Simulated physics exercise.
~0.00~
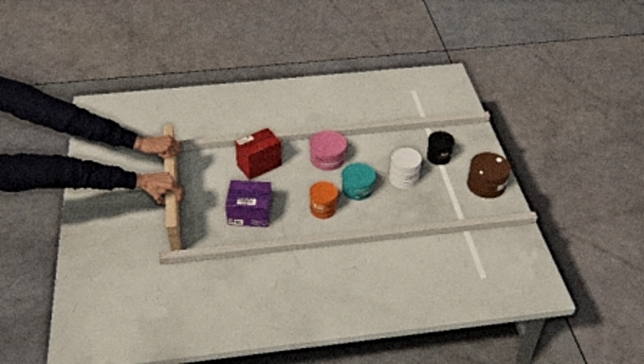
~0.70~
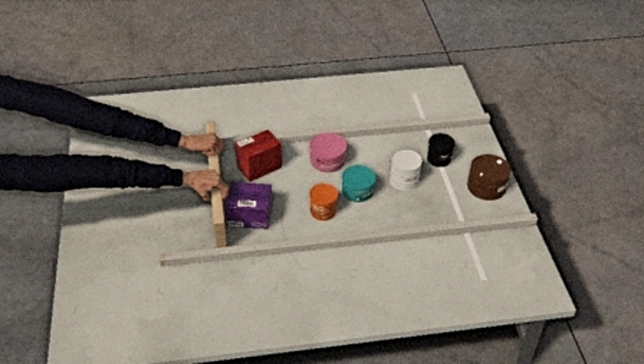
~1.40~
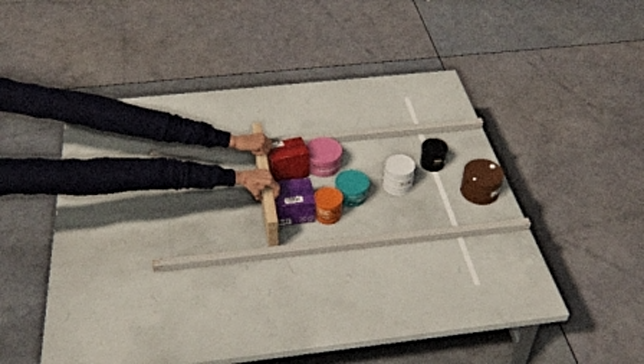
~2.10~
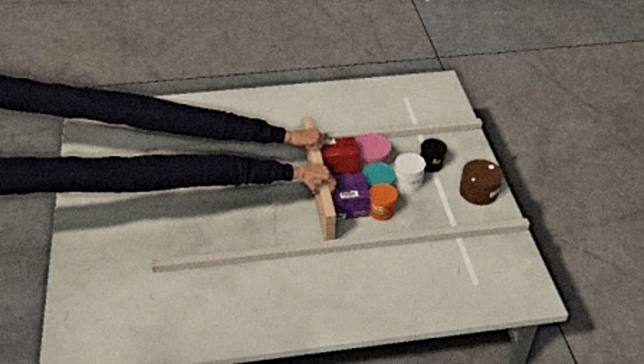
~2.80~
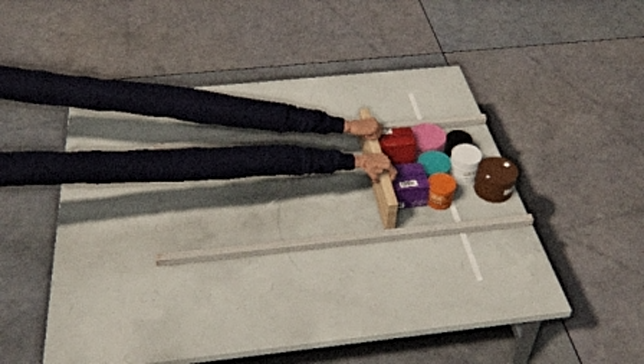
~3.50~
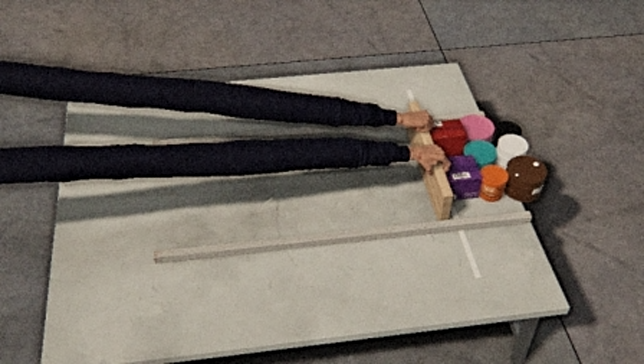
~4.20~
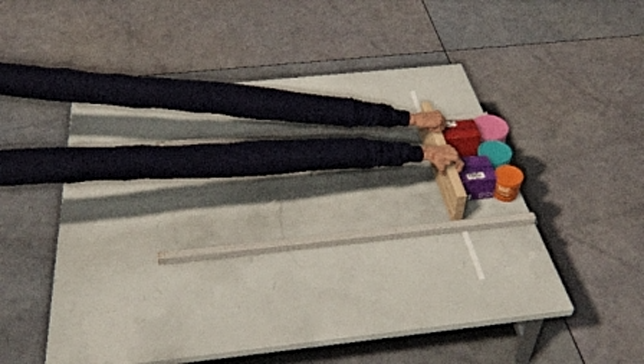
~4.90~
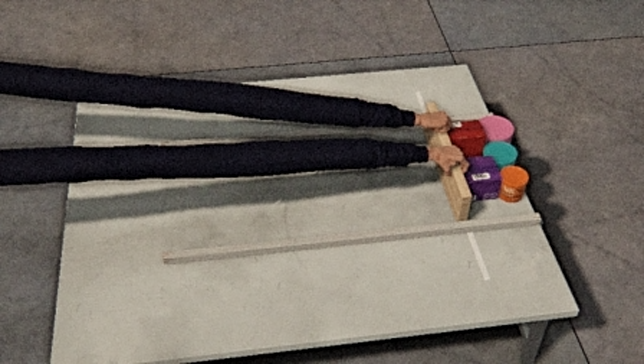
The video shows two hands pushing a wooden plank rightward across a table, gathering a red box, a purple parcel and several round containers toward the far edge. The white, black and brown containers drop off, while the box, parcel, and pink, teal and orange containers remain.
